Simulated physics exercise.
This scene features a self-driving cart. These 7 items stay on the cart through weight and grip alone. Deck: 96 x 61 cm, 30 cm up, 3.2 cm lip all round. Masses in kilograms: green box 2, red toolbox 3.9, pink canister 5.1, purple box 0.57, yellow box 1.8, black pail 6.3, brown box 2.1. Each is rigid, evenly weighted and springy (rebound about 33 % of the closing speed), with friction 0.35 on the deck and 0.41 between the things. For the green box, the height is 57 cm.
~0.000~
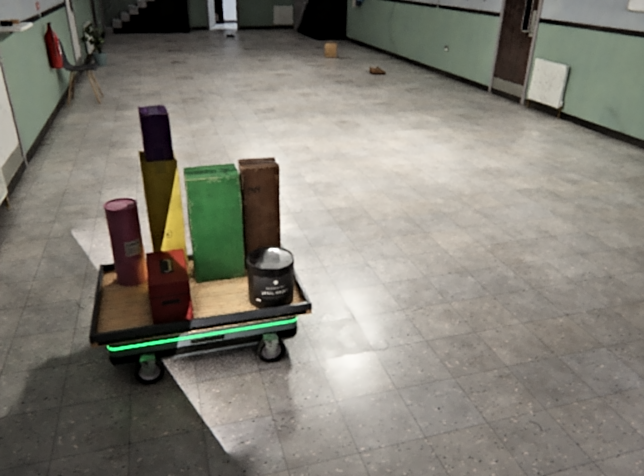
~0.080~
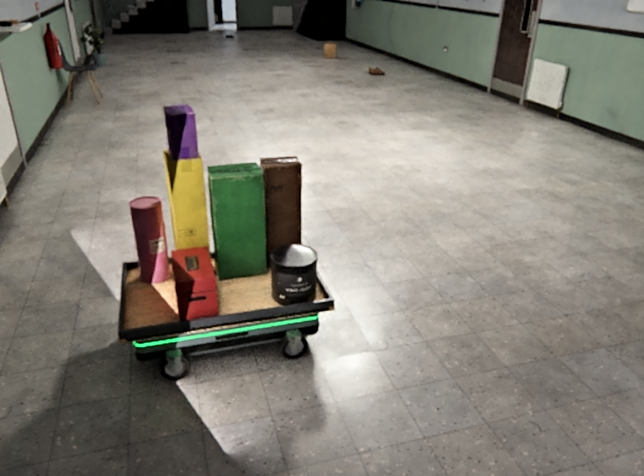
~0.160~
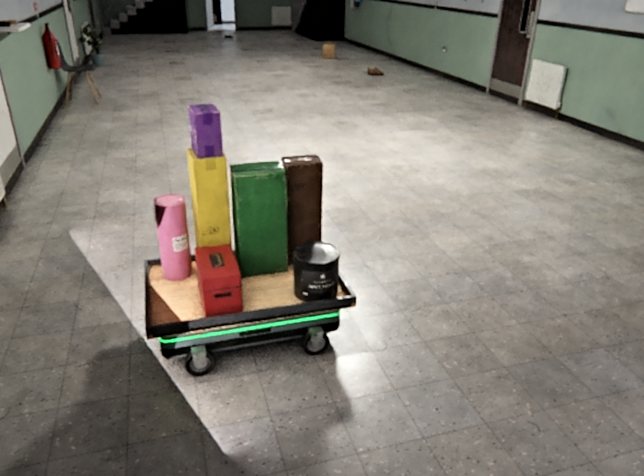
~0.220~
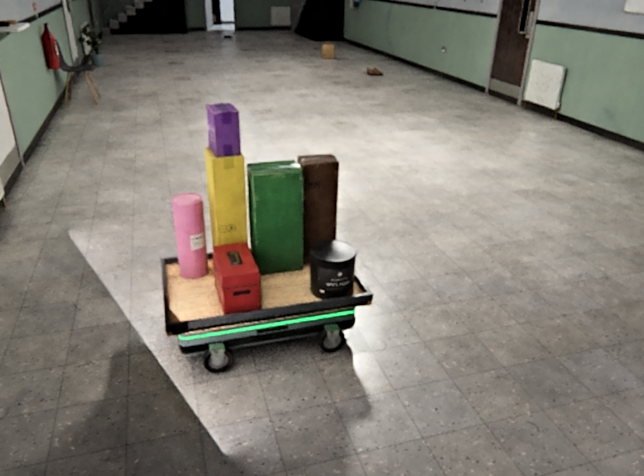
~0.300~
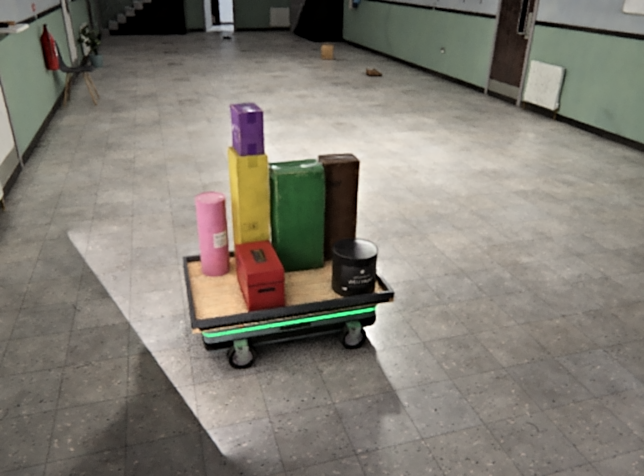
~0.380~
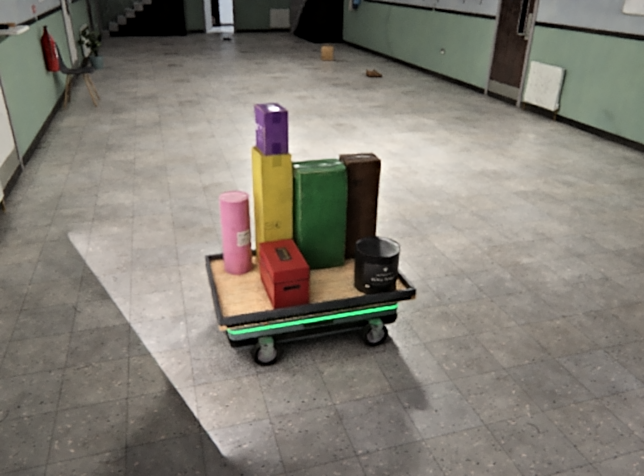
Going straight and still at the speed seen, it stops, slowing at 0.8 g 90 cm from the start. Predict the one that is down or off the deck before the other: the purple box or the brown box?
Before the other: The first.
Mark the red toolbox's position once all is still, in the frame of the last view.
Close to pixel (393, 259) in the final view.
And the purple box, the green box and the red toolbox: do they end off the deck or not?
When everything stops, the purple box is out of bounds, the green box is still in bounds, and the red toolbox is still in bounds.
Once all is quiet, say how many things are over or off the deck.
The answer is 1.
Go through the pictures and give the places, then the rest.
In the first picture, 0 cm covered; purple box (156, 133); brown box (260, 214).
In the second picture, 12 cm covered; pink canister (151, 241); yellow box (189, 216).
In the third picture, 24 cm covered; black pail (316, 272); green box (259, 220).
In the fourth picture, 33 cm covered; red toolbox (236, 278); pink canister (191, 236).
In the fifth picture, 45 cm covered; yellow box (250, 210); black pail (354, 268).
In the sixth picture, 57 cm covered; purple box (271, 129); brown box (358, 207).
By 0.78 s, 104 cm covered; purple box tilted 8° near (382, 121); brown box tilted 6° near (441, 197); yellow box tilted 7°.
By 1.28 s, 104 cm covered, stopped; purple box now off the deck; brown box tilted 7° near (442, 196); pink canister tilted 10°.
By 1.88 s, 104 cm covered, stopped; brown box 2 cm from its spot near (436, 199); red toolbox 13 cm from its spot; pink canister 9 cm from its spot.
When it is over (2.6 s), off the deck, purple box; not toppled but over 10 cm from the start, red toolbox; the other 5 within 10 cm of the start. End places, in pixels of the last picture, brown box near (437, 199). Purple box went at 1.02 s; brown box was never lost.
